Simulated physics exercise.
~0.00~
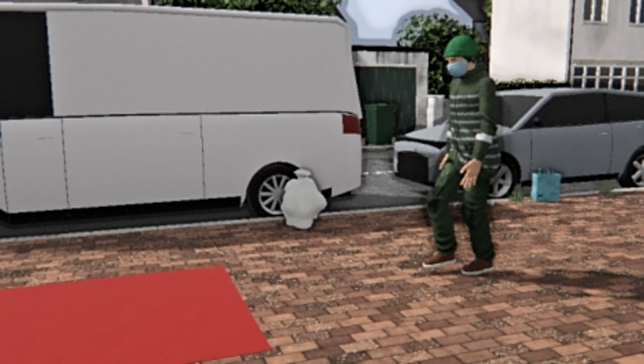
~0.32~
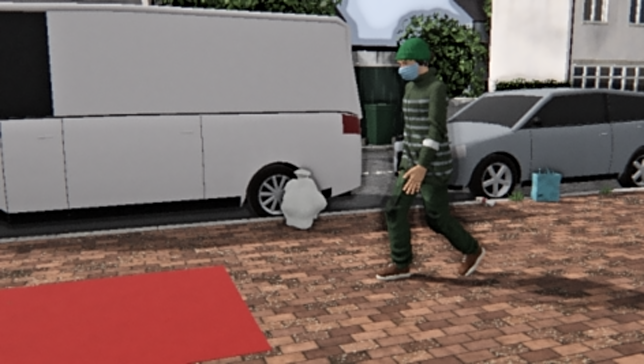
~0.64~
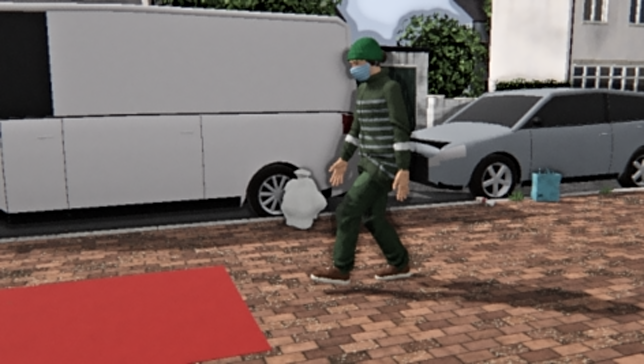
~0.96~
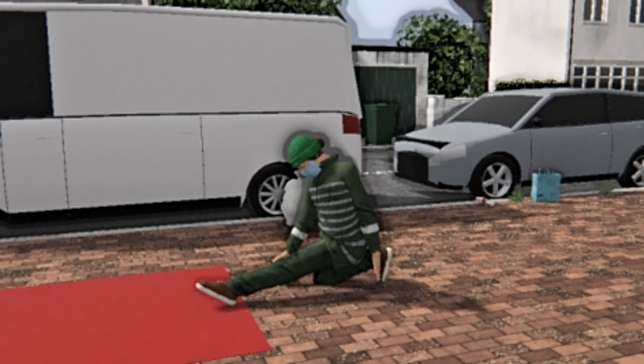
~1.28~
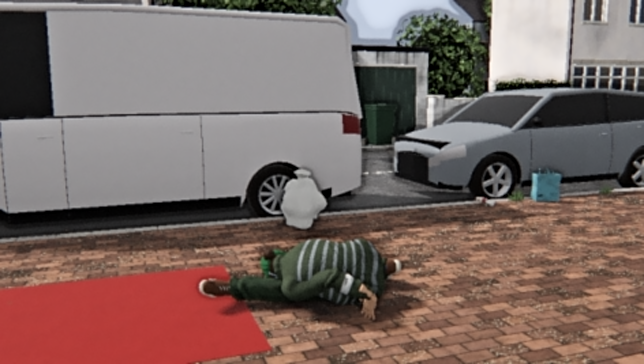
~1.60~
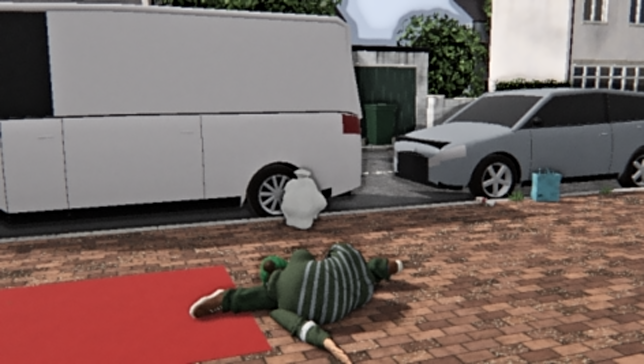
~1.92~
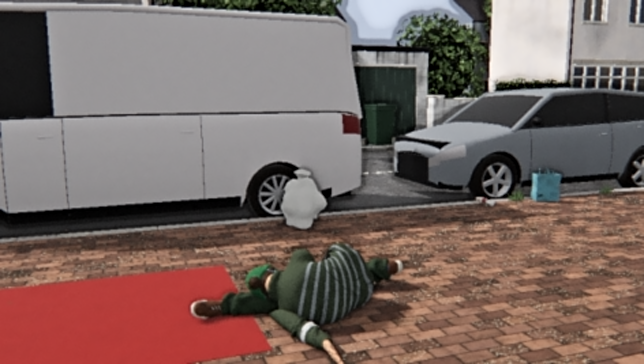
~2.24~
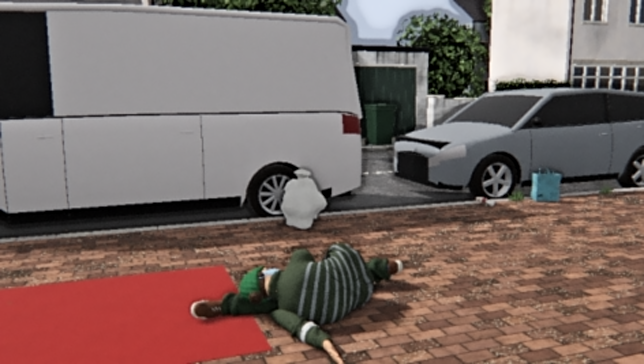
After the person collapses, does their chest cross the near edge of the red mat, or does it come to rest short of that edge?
The person's chest comes to rest on the bricks, short of the near edge of the red mat.
